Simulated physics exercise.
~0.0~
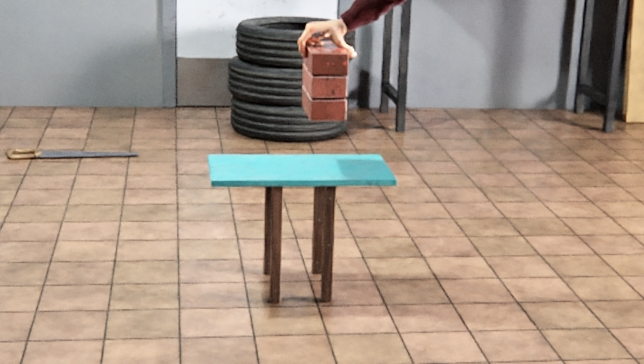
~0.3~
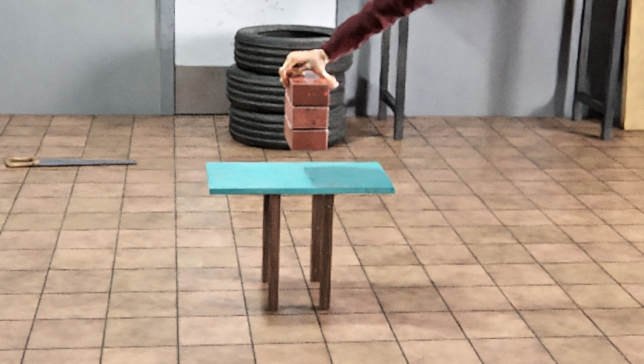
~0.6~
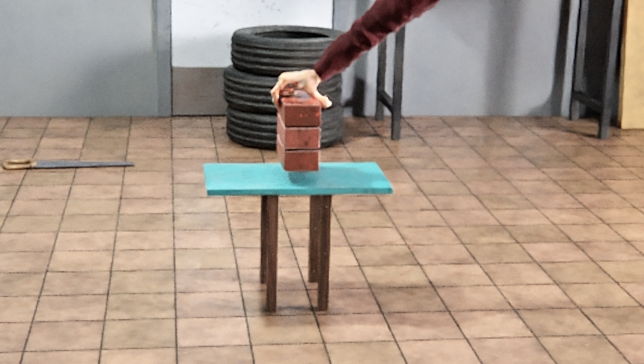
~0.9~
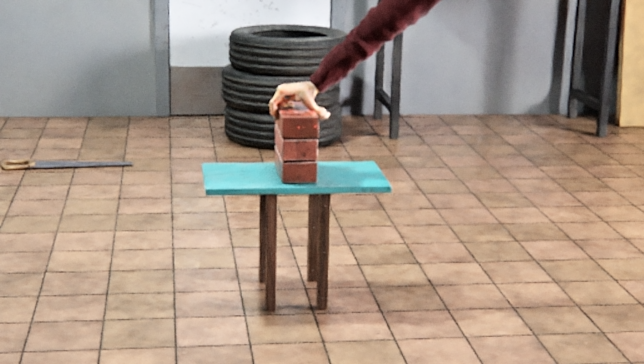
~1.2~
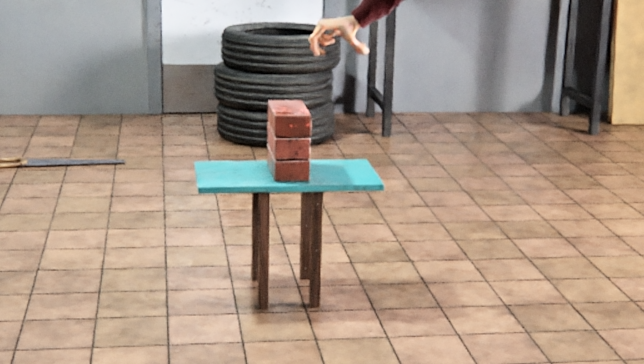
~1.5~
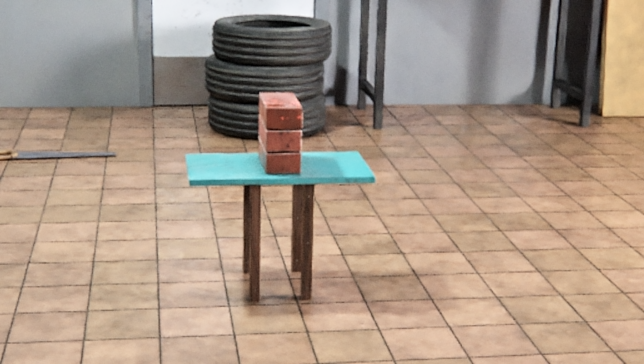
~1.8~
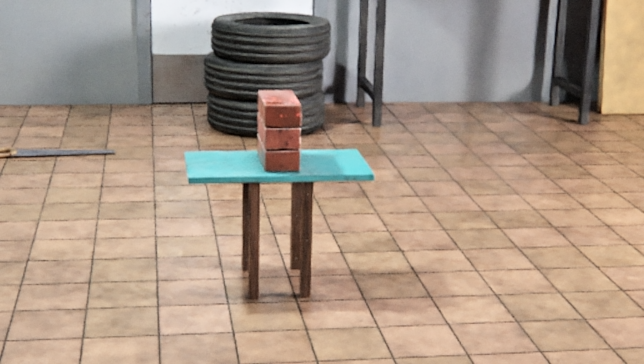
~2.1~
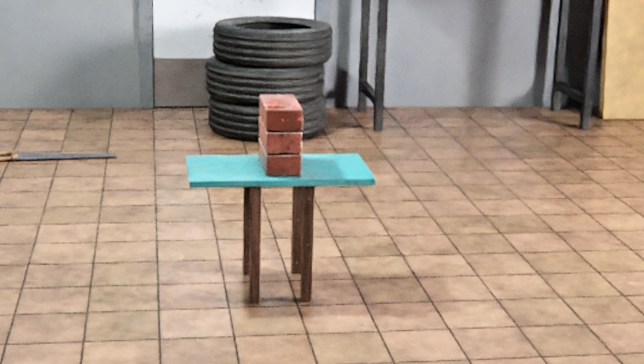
A stack of three reddish bricks hangs in the grip of a hand reaching in from the upper right, above a small turquoise-topped stand with slim dark legs. Behind it, black tyres are piled against a grey wall on a tiled floor. The hand carries the bricks left and down, then lowers them onto the middle of the tabletop. The fingers let go, and the hand draws back up to the right and out of view. The bricks stay neatly stacked, and the stand remains level and steady on its feet.
